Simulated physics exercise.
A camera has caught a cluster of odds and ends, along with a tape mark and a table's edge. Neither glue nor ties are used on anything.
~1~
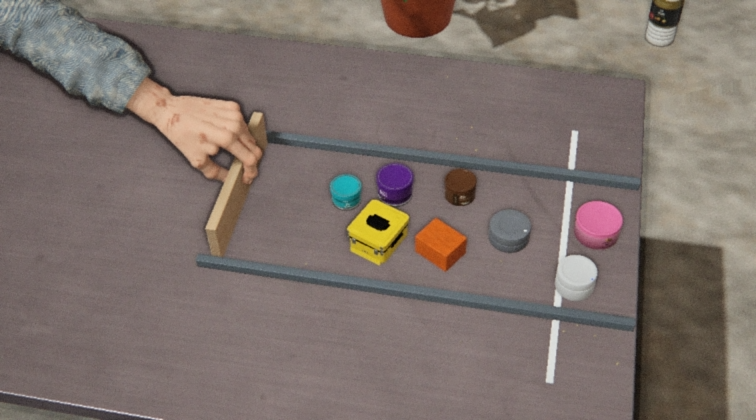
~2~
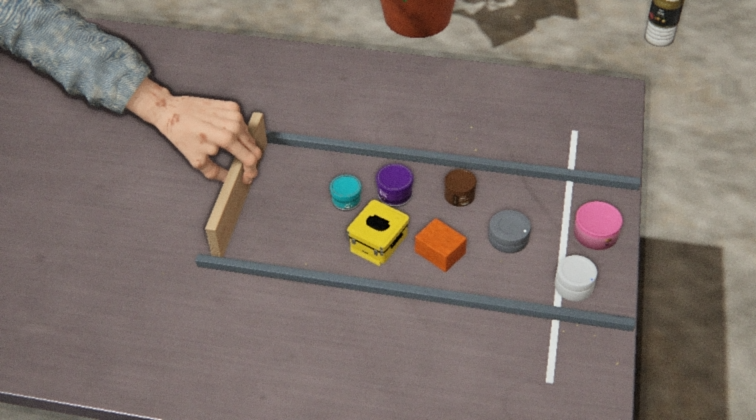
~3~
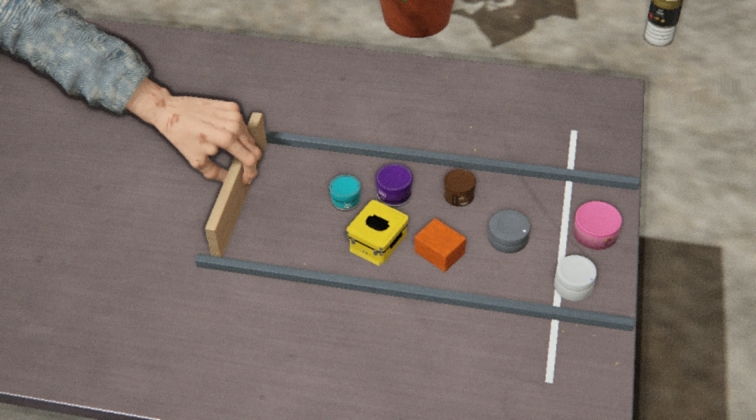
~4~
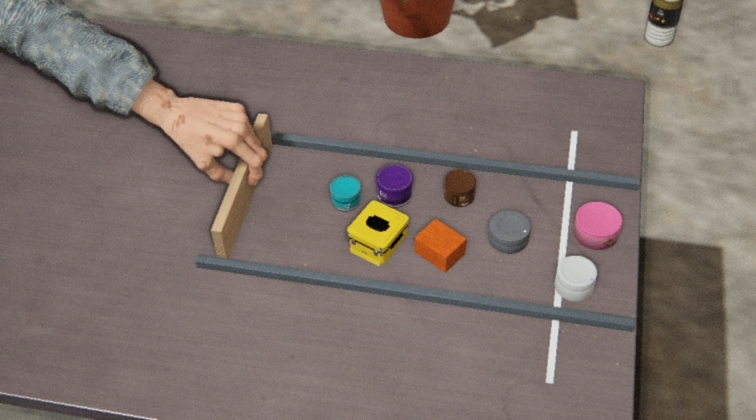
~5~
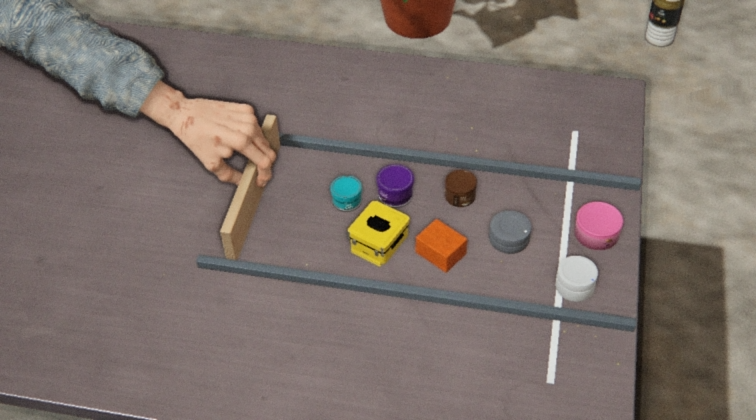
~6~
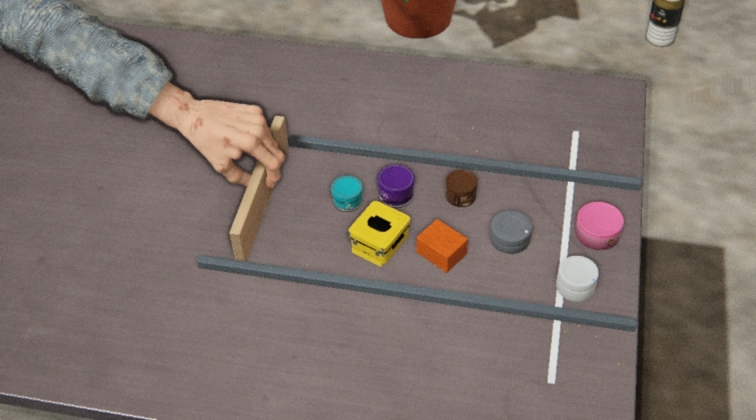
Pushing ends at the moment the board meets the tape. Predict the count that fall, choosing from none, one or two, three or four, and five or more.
The count that fall is one or two.
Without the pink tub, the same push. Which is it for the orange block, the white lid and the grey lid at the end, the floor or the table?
As for the orange block, it holds; the white lid drops; and the grey lid holds.
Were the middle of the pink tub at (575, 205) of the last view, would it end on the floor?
I reckon it falls away.
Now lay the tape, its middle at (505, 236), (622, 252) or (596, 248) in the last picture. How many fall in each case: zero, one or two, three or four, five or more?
Taking the tapes one at a time, the count is not one, then five or more, then five or more.
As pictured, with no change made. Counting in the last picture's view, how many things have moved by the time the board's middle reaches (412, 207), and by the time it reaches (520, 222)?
I count 5 first and 8 after.
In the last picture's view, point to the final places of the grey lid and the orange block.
The grey lid ends up near (630, 249), and the orange block near (630, 278).
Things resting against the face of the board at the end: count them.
3 end up touching it.
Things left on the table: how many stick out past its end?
Overhang count: 2.
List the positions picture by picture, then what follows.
Pink tub (598, 226); white lid (576, 278); grey lid (510, 231); board (239, 183); tape (564, 243), in the first picture.
White lid (576, 279); orange block (441, 245), in the second picture.
Grey lid (509, 232); board (238, 184), in the third picture.
Pink tub (598, 226); purple tin (395, 186), in the fourth picture.
White lid (576, 279); turquoise pot (347, 194), in the fifth picture.
Pink tub (599, 226); white lid (577, 279); grey lid (511, 232); board (261, 187); tape (565, 244), in the sixth picture.
Soon after, none off yet; pink tub at rest near (599, 226); white lid at rest near (577, 279); grey lid at rest near (511, 232).
After that, none off yet; pink tub at rest near (599, 226); white lid at rest near (577, 279); grey lid displaced a little near (534, 235).
In the end, the number that fall off is one or two; gone, white lid and pink tub.
